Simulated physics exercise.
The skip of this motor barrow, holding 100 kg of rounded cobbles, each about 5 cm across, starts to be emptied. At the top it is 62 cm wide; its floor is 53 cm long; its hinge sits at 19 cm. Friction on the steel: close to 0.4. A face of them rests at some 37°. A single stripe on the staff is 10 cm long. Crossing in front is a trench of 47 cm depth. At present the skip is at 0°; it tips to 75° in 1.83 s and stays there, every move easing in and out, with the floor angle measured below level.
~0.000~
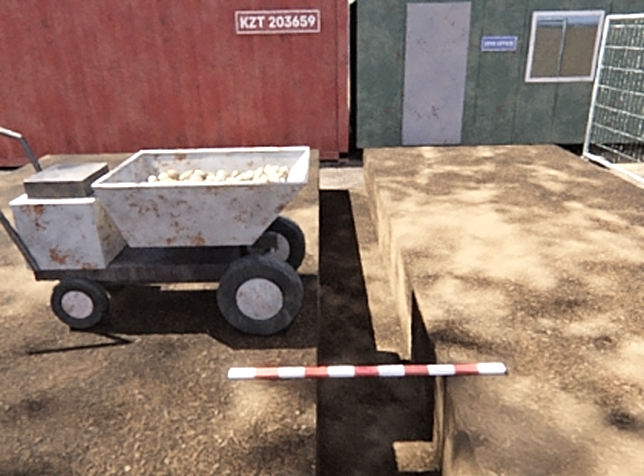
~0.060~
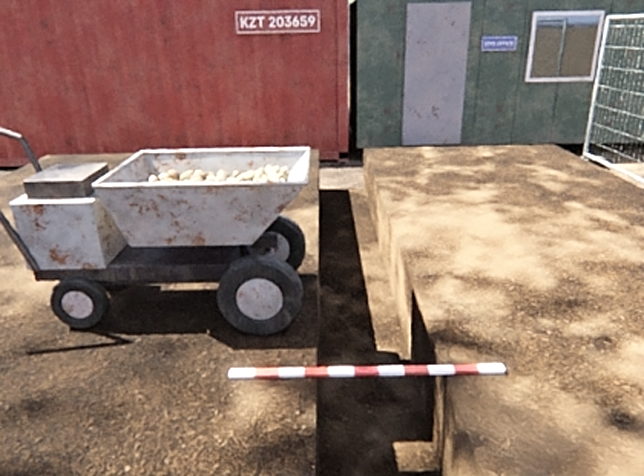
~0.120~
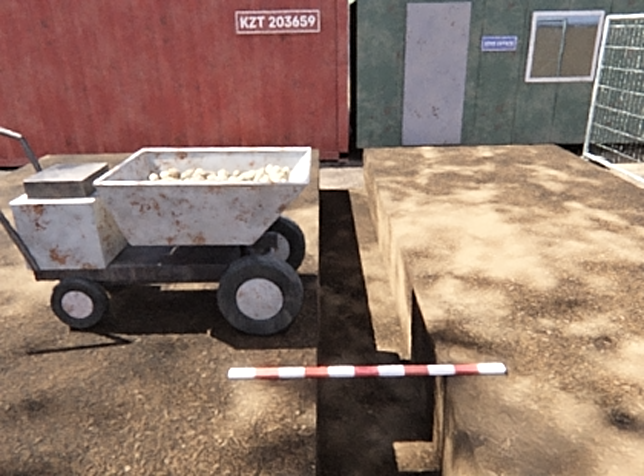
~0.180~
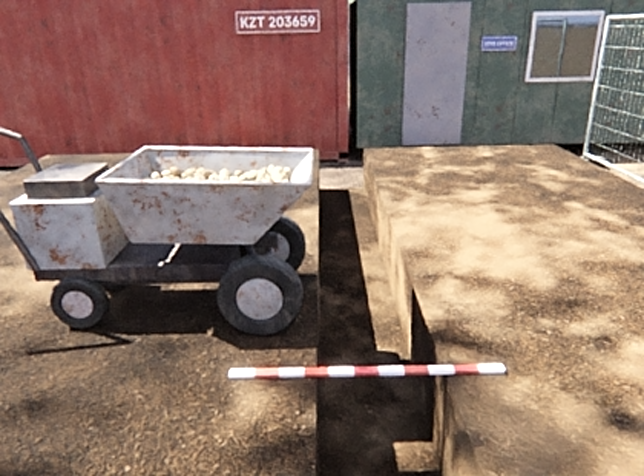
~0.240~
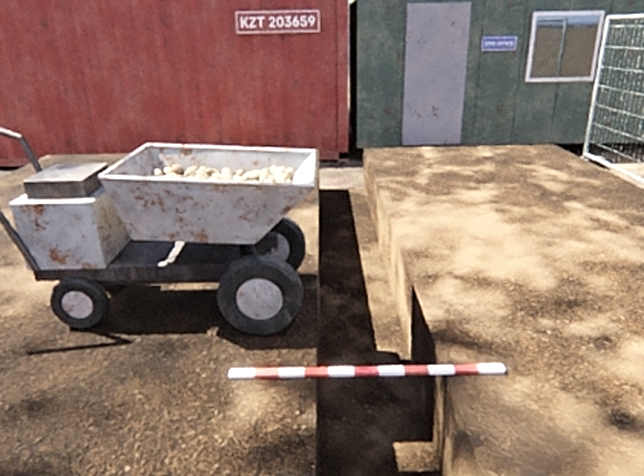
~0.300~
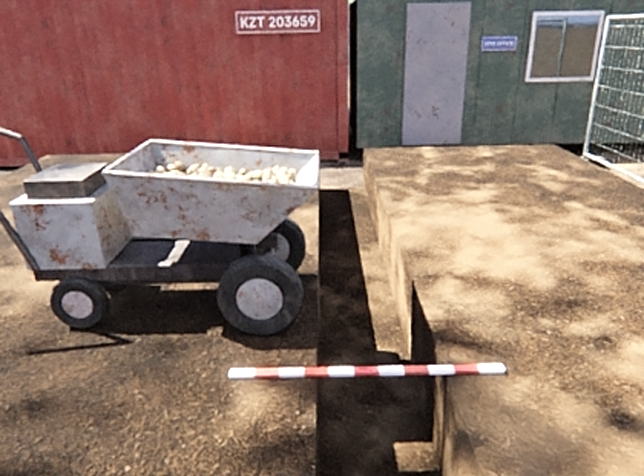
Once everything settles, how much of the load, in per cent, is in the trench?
Once it settles, about 72 per cent of the load is there.
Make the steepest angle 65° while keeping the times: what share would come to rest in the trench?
Close to 75 per cent then.
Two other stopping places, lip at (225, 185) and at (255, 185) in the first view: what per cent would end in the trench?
First spot about 100, second spot about 100 per cent.
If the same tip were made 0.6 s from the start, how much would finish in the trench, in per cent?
Then some 50 per cent would.
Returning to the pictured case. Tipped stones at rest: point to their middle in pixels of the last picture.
I'd put it close to (400, 366).
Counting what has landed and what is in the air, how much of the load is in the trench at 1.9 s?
Roughly 45 percent of the load.
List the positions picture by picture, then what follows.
In the first frame, lip at (305, 183), floor tilted 0°, highest stones at (243, 177).
In the second frame, the skip is at 0°, its lip at (306, 183); the top of the load is at (243, 177); the stones move at 0.1 m/s on average.
In the third frame, lip at (308, 184), floor tilted 1°, highest stones at (244, 177); the stones move at 0.1 m/s on average.
In the fourth frame, the skip is at 2°, its lip at (310, 185); the top of the load is at (224, 177); the stones move at 0.2 m/s on average.
In the fifth frame, lip at (313, 186), floor tilted 4°, highest stones at (200, 178); the stones move at 0.2 m/s on average.
In the sixth frame, the skip is at 5°, its lip at (318, 188); the top of the load is at (183, 174); the stones move at 0.3 m/s on average.
After 1.4 s the floor is at 63°; 99 % in the skip, 1 % in the trench; the foremost stones are at (391, 260).
After 1.9 s the floor is at 75°; 30 % in the skip, 46 % in the trench, 24 % past the trench; the foremost stones are at (513, 303).
After 2.3 s the floor is at 75°; 5 % in the skip, 66 % in the trench, 29 % past the trench; the foremost stones are at (556, 294).
After 4.2 s the floor is at 75°; 0 % in the skip, 72 % in the trench, 28 % past the trench; the foremost stones are at (579, 302).
